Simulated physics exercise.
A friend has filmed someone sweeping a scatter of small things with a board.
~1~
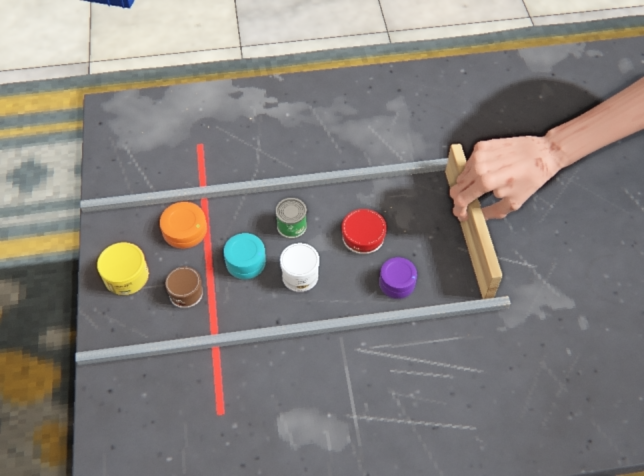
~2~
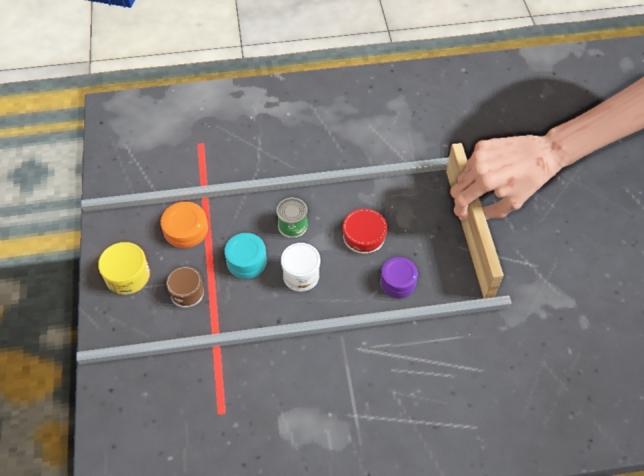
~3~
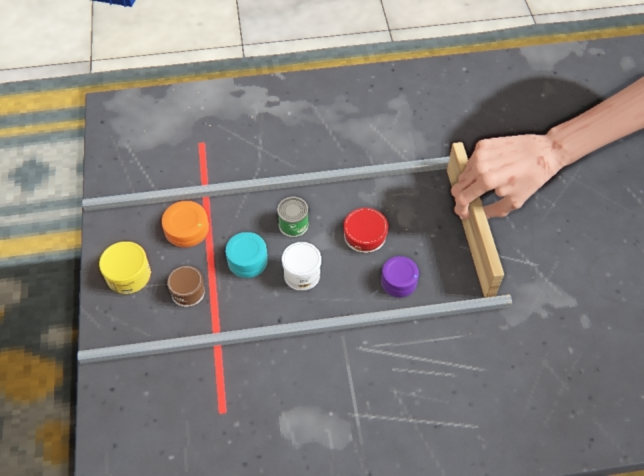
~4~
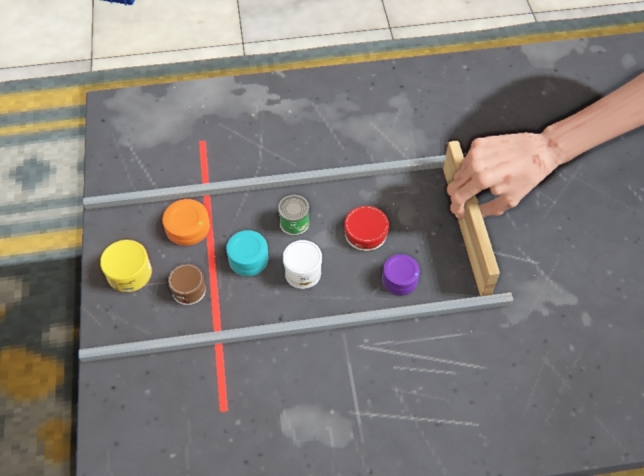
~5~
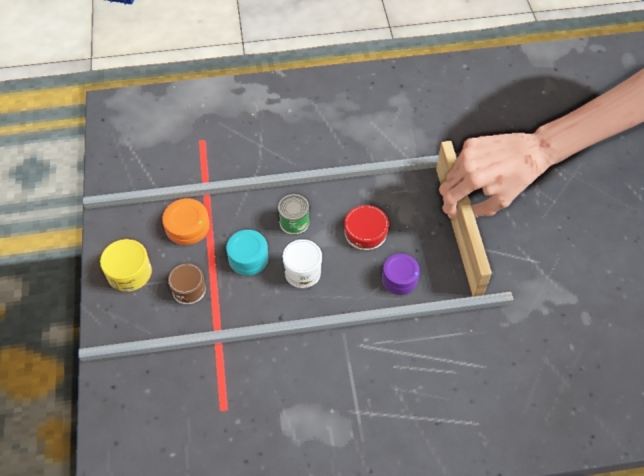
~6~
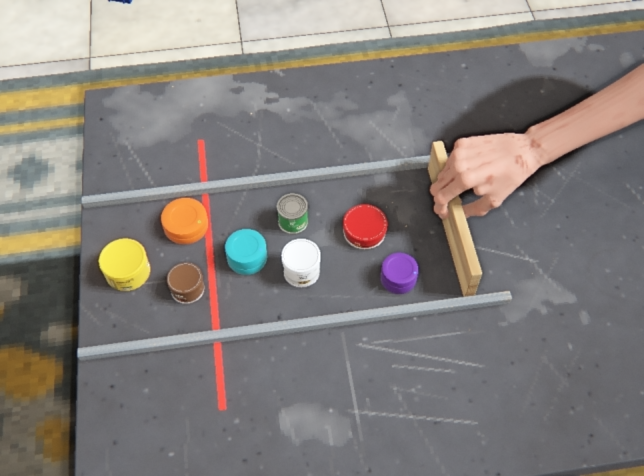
A hand held a wooden board upright at the right end of two grey rails, then slid it slightly left, while the colourful little tubs and tins between the rails stayed put.
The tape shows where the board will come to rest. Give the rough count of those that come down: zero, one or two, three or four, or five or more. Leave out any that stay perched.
Outcome: The number that fall off is zero.
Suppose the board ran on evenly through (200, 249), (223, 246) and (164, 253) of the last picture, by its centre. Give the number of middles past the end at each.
In that order 0, 0 and 1.
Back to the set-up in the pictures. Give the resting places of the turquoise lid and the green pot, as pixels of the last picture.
The turquoise lid stops around (147, 260); the green pot around (191, 212).
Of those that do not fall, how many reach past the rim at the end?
The number is 0.
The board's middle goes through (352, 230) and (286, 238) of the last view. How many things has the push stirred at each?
First 2, then 5.
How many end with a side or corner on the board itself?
That makes 4.
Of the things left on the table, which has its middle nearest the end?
That is the yellow tub.
Soon after, none off yet; yellow tub at rest near (125, 265); brown tin at rest near (186, 284); orange lid at rest near (185, 221).
At rest, the number that fall off is zero.
